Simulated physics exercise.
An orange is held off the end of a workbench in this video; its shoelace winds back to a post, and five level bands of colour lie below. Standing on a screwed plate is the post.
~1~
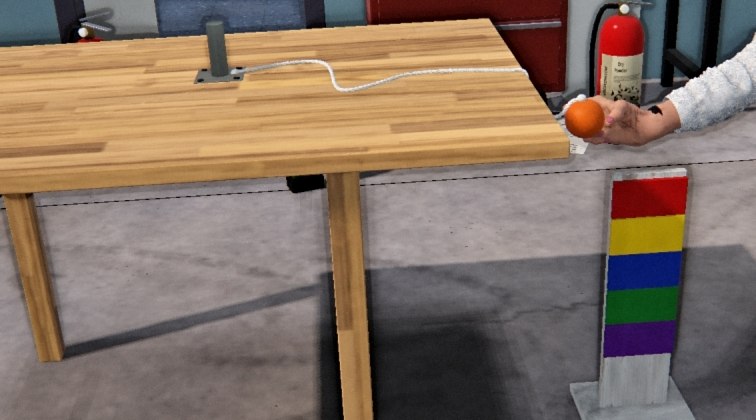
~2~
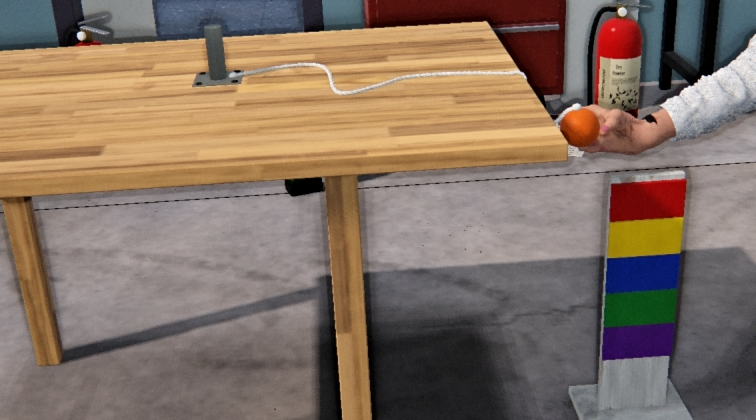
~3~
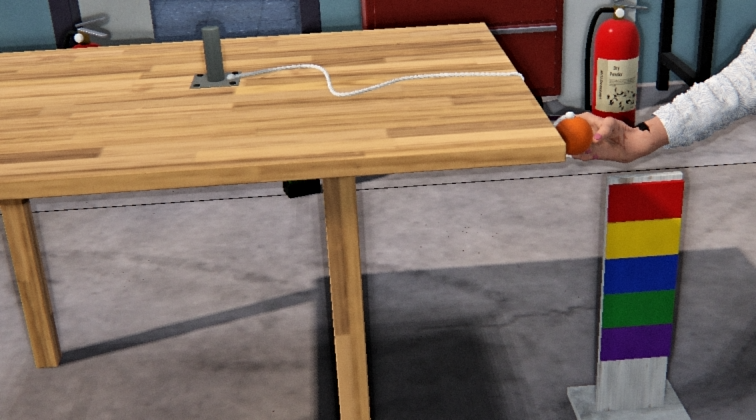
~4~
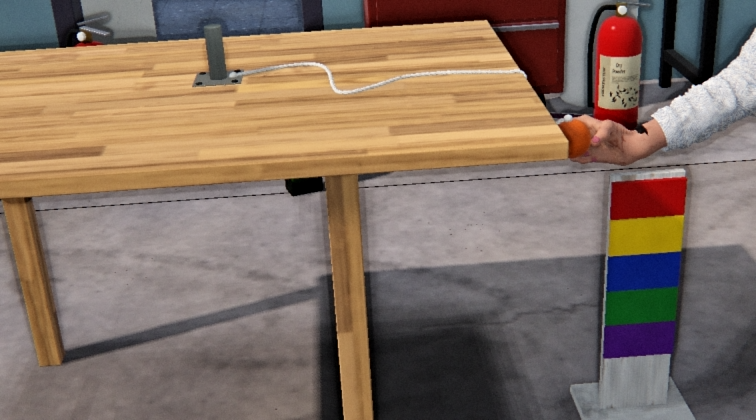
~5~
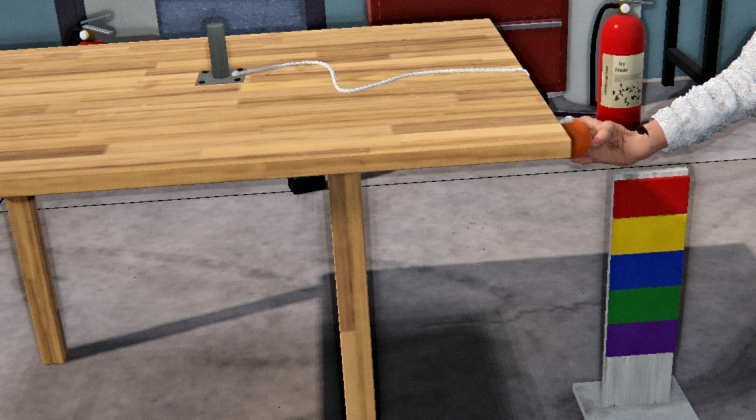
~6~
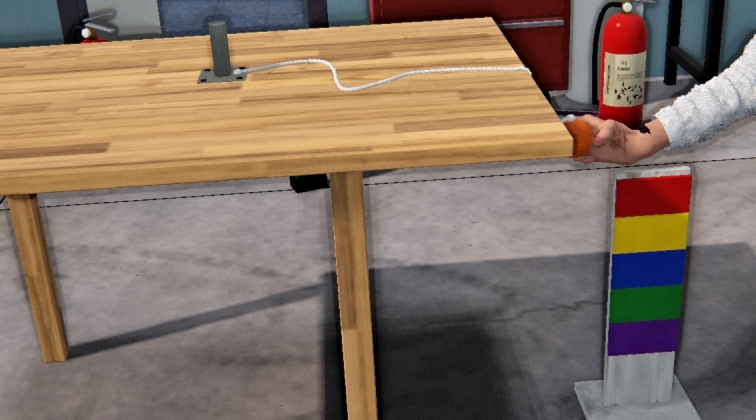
An orange in a person's hand was lowered slightly and moved a little left to the end of a wooden workbench, then stayed there, while the white cord lay still across the top.
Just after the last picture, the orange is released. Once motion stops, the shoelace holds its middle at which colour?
At blue.
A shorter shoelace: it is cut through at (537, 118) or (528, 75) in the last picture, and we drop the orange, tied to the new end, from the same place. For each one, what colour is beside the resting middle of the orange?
Taking them in turn, you'd get yellow, then red.
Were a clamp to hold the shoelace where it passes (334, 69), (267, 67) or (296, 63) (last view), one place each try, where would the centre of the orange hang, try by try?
Roughly (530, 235), (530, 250) and (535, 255).
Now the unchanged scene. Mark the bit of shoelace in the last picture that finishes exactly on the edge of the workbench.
About (425, 72).
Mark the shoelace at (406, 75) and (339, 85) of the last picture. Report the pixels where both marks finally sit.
Point one: (505, 67); point two: (415, 69).
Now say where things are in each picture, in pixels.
In the first frame, orange (585, 119); red (650, 199); yellow (647, 236); blue (645, 272); green (642, 307); purple (640, 340).
In the second frame, orange (580, 128); shoelace through (273, 69) (330, 75) (359, 92) (434, 75) (523, 78).
In the third frame, orange (573, 136).
In the fourth frame, orange (571, 139); shoelace through (273, 68) (330, 74) (359, 91) (434, 74) (523, 77).
In the fifth frame, orange (572, 140).
In the sixth frame, orange (574, 139); shoelace through (278, 65) (334, 71) (363, 88) (439, 71) (528, 74).
Soon after, orange near (556, 260); level with blue.
After that, orange near (493, 273); level with blue.
And then, orange near (538, 261); level with blue.
In the end, orange near (531, 264); level with blue. Its centre hangs level with the blue band.
